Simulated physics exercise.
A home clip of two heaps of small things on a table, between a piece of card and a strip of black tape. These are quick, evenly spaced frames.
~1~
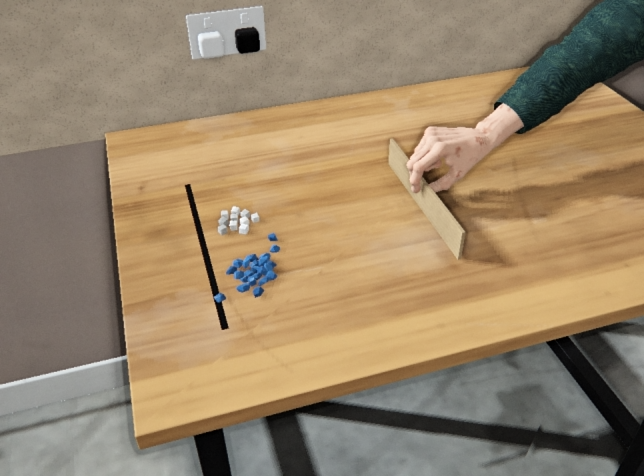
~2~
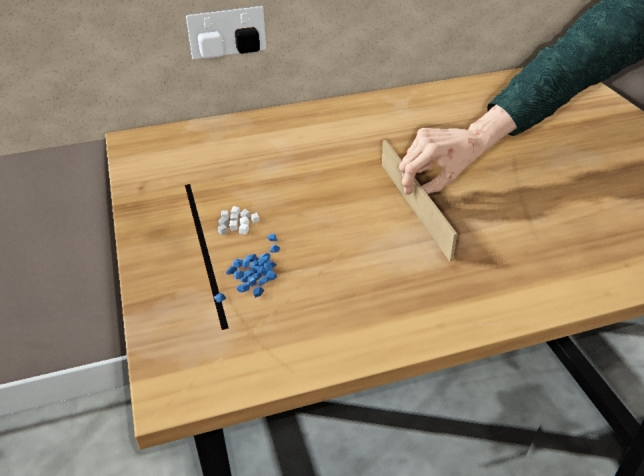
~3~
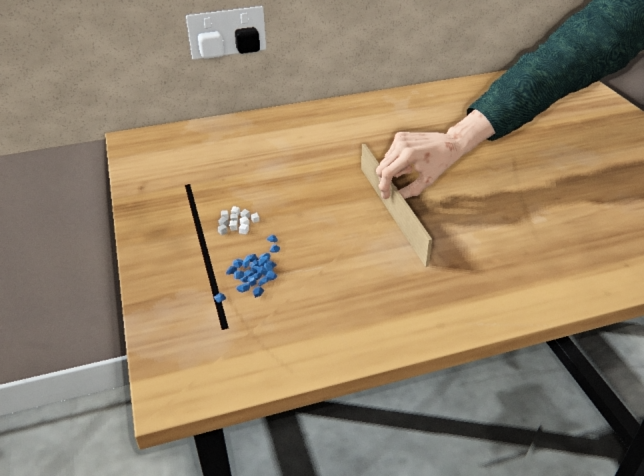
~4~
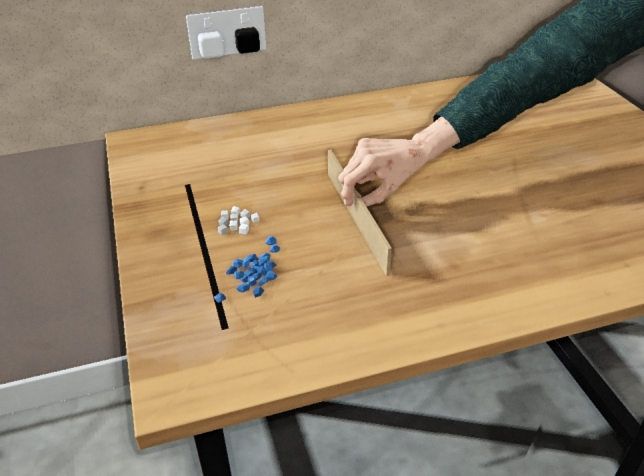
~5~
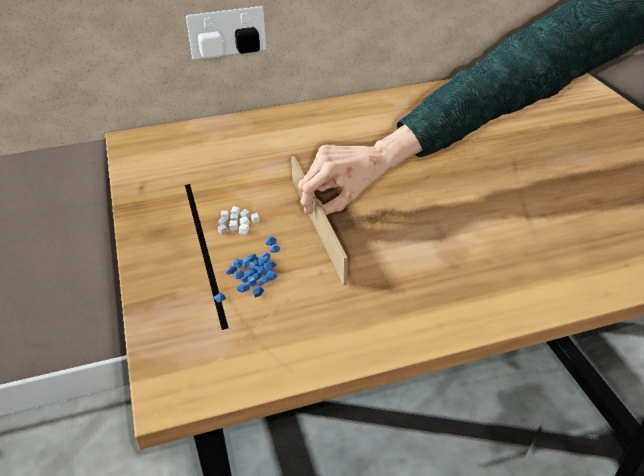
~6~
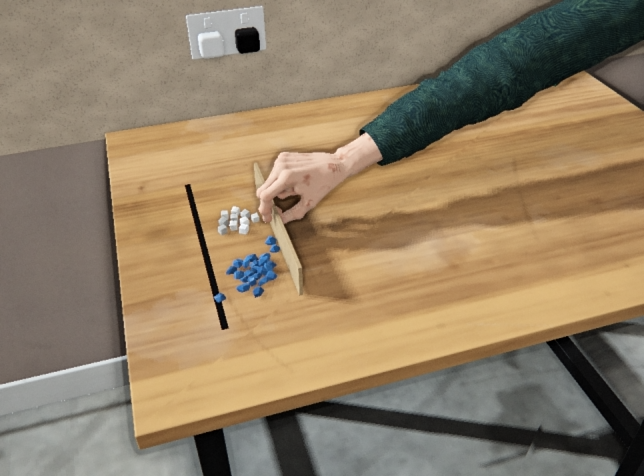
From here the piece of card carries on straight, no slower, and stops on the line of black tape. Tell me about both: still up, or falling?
The near lot loses pieces over the edge and the far lot loses pieces over the edge.
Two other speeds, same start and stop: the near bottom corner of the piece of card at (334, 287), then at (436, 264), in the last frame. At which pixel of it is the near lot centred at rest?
One: (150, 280). Two: (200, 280).
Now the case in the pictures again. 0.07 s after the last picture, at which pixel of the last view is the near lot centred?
Close to (219, 275).
Then, 0.07 s after the last picture, piece of card still moving, near (224, 220); near lot all on the table, its front near (192, 256); far lot all on the table, its front near (197, 240).
Then, 0.16 s after the last picture, piece of card stopped at the black tape; near lot all on the table, its front near (109, 274); far lot all on the table, its front near (135, 248).
Then, 0.44 s after the last picture, piece of card stopped at the black tape; near lot most over the edge; far lot nearly all over the edge.
At rest, piece of card stopped at the black tape; near lot most over the edge; far lot nearly all over the edge.
